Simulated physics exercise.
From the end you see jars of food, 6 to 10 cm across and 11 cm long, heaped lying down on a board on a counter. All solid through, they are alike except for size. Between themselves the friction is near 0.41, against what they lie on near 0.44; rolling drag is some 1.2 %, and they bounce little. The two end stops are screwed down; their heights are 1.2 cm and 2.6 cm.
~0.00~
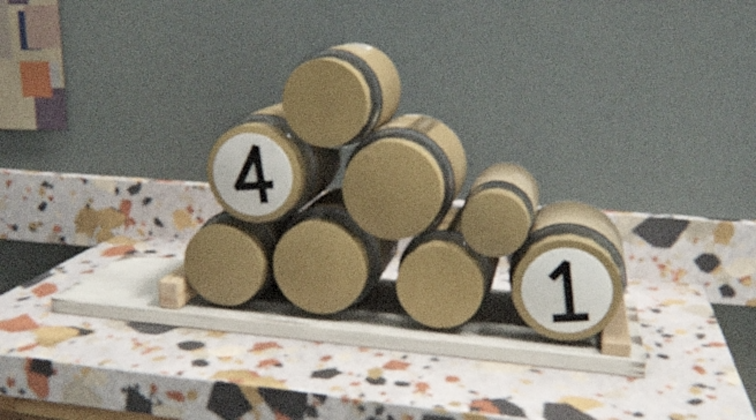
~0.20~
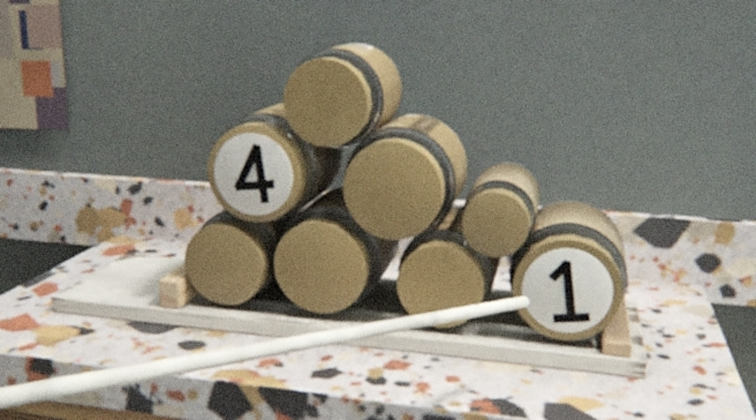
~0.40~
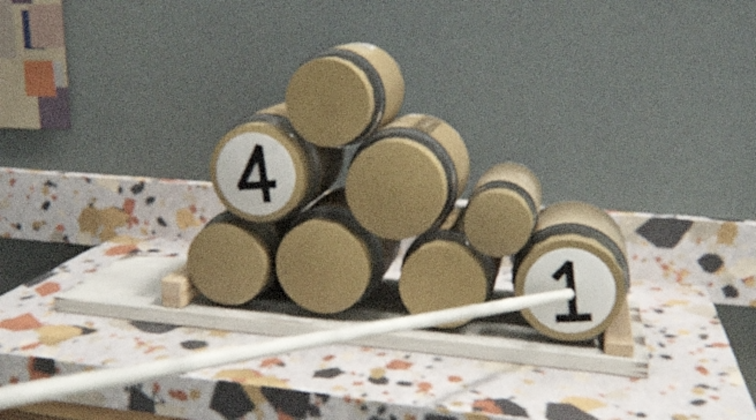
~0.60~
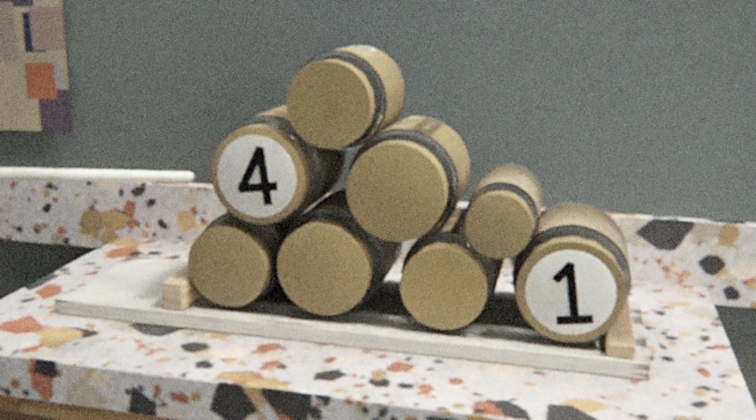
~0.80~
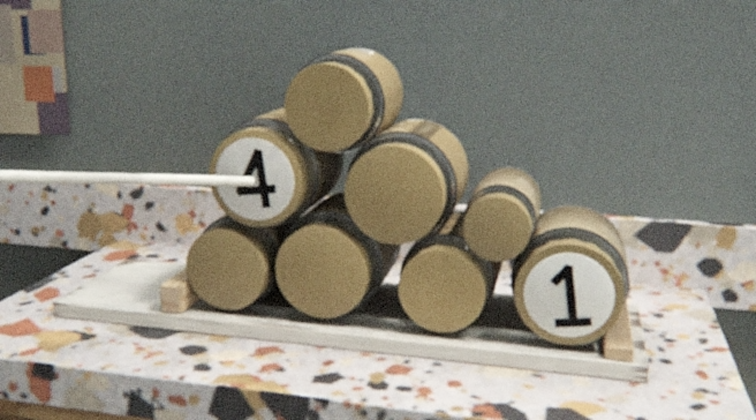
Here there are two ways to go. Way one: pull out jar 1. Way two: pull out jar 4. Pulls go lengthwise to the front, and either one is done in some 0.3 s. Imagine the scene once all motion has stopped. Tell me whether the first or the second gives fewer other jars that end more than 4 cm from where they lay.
It is the second.
First choice, 0.85 s in, 3 now displaced over 4 cm; no. 4 5 cm left.
First choice, at rest by 2.0 s, 3 moved over 4 cm; 2 over the left lip; no. 4 fallen off to the left; top of the pile 17 cm high, from 25 cm.
Second choice, 0.70 s in, 1 now displaced over 4 cm; the one last seen at (326, 108) 12 cm left and 7 cm down.
Second choice, at rest by 1.3 s, 1 moved over 4 cm; 1 over the left lip; the one last seen at (326, 108) fallen off to the left; top of the pile 18 cm high, from 25 cm.
